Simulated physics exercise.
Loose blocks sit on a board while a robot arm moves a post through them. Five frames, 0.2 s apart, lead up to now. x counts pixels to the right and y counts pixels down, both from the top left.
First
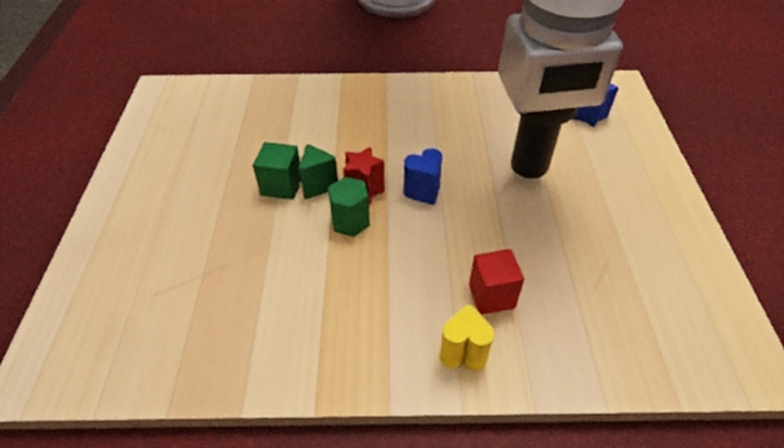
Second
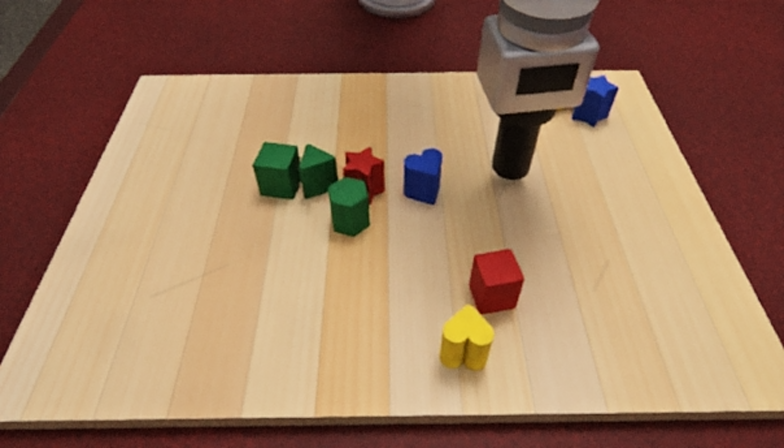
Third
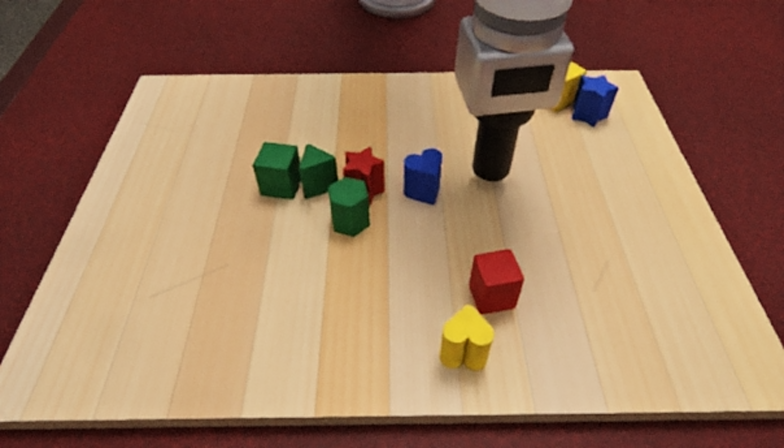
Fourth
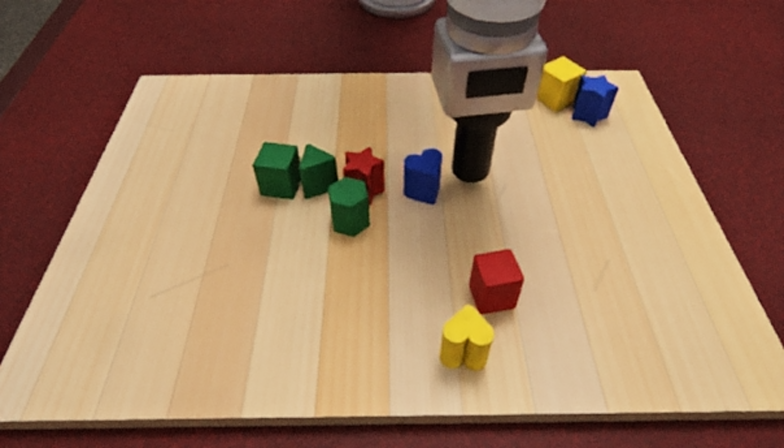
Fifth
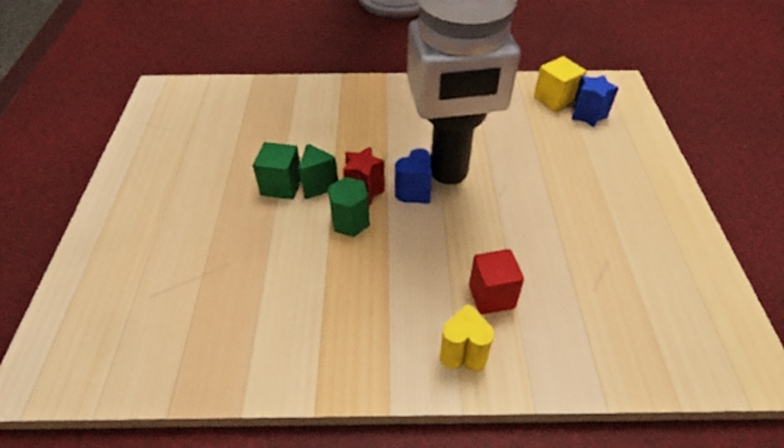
At the start, a robot arm holds a dark post over a wooden board, right of a blue heart block, with red, green, yellow and blue blocks scattered around. The post moves steadily left, revealing a yellow block near the blue star, then nudges the heart slightly left toward the red star.
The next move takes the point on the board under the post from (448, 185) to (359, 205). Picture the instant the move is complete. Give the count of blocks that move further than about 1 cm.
Total moved: Three or more.
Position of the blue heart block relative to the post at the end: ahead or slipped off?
My guess is it keeps its place ahead of the post.
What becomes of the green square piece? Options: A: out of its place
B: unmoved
It's A.
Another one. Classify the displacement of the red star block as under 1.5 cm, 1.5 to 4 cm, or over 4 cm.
It goes beyond 4 cm.
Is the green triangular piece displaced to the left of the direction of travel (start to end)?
I believe not.
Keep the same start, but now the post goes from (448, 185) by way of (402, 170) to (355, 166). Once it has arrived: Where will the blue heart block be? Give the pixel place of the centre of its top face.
Roughly at (391, 163).
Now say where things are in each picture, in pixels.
The first picture shows tip of the post (529, 167), middles of tops, green square piece (275, 155), green triangular piece (314, 156), green hexagon (348, 191), red star block (362, 160), blue heart block (425, 161).
The second picture shows post (510, 168), nothing pushed.
The third picture shows post (491, 170), nothing pushed.
The fourth picture shows post (470, 171), nothing pushed.
The fifth picture shows post (449, 173), green square piece (275, 155), green triangular piece (314, 156), green hexagon (348, 191), red star block (362, 160), blue heart block (416, 162).
The first path, step by step. Halfway along, post (402, 183); green triangular piece (305, 155); green hexagon (346, 193); red star block (339, 159); blue heart block (366, 170).
At the end, post (358, 193); green square piece (258, 151), turned 20° anticlockwise; green triangular piece (288, 142), turned 15° anticlockwise; green hexagon (336, 204), turned 25° anticlockwise; red star block (306, 160), turned 75° clockwise; blue heart block (320, 179).
